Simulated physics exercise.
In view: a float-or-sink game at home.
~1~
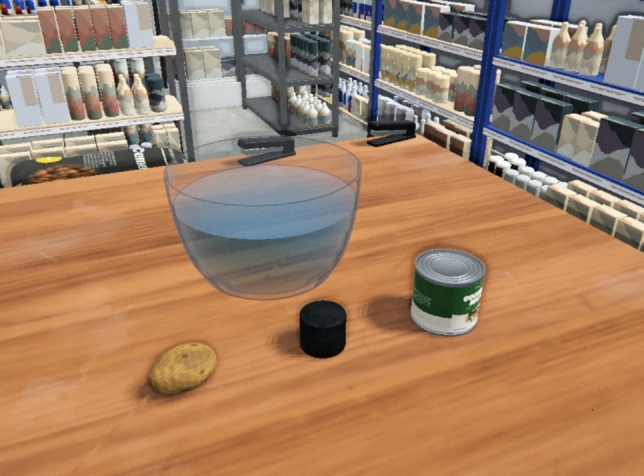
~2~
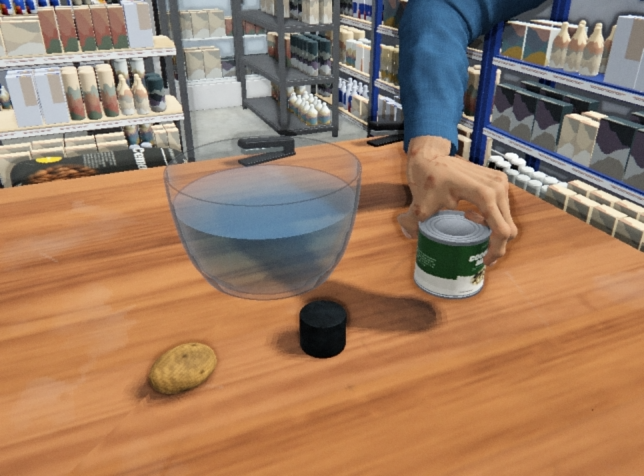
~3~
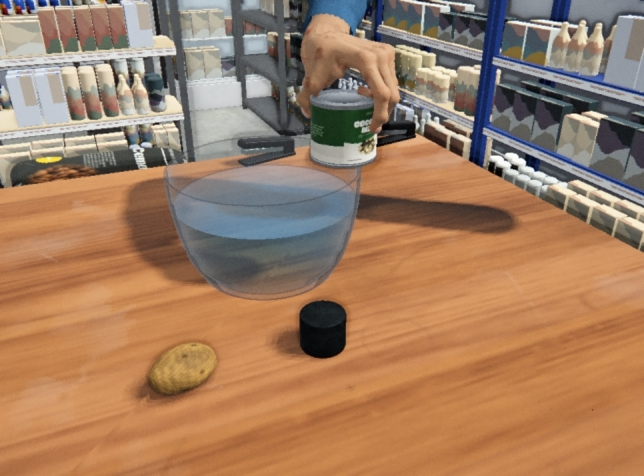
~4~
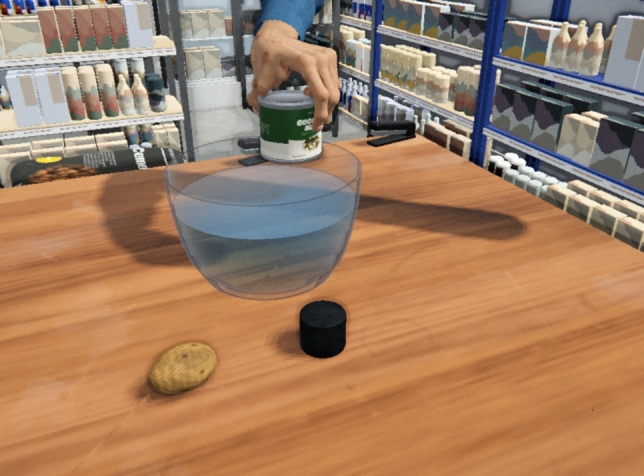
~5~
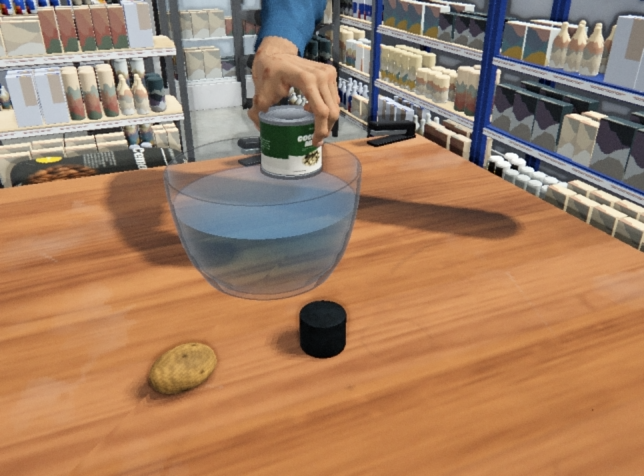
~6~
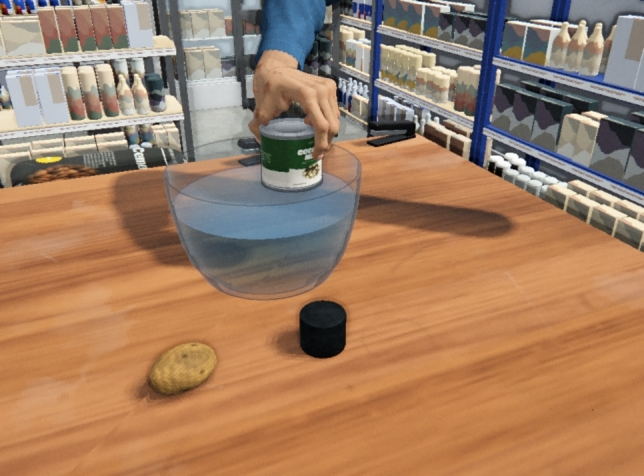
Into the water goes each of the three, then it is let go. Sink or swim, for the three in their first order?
So the left falls to the base, the middle falls to the base, and the right falls to the base.
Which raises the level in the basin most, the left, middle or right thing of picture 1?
That would be the one at the far right, I'd say.
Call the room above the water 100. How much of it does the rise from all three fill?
It works out near 26 per cent.
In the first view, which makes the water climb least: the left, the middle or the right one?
I'd pick the piece on the far left.
Next, the tin of food sinks.
After that, the iron weight sinks.
Finally, the potato sinks; afloat, none of them.
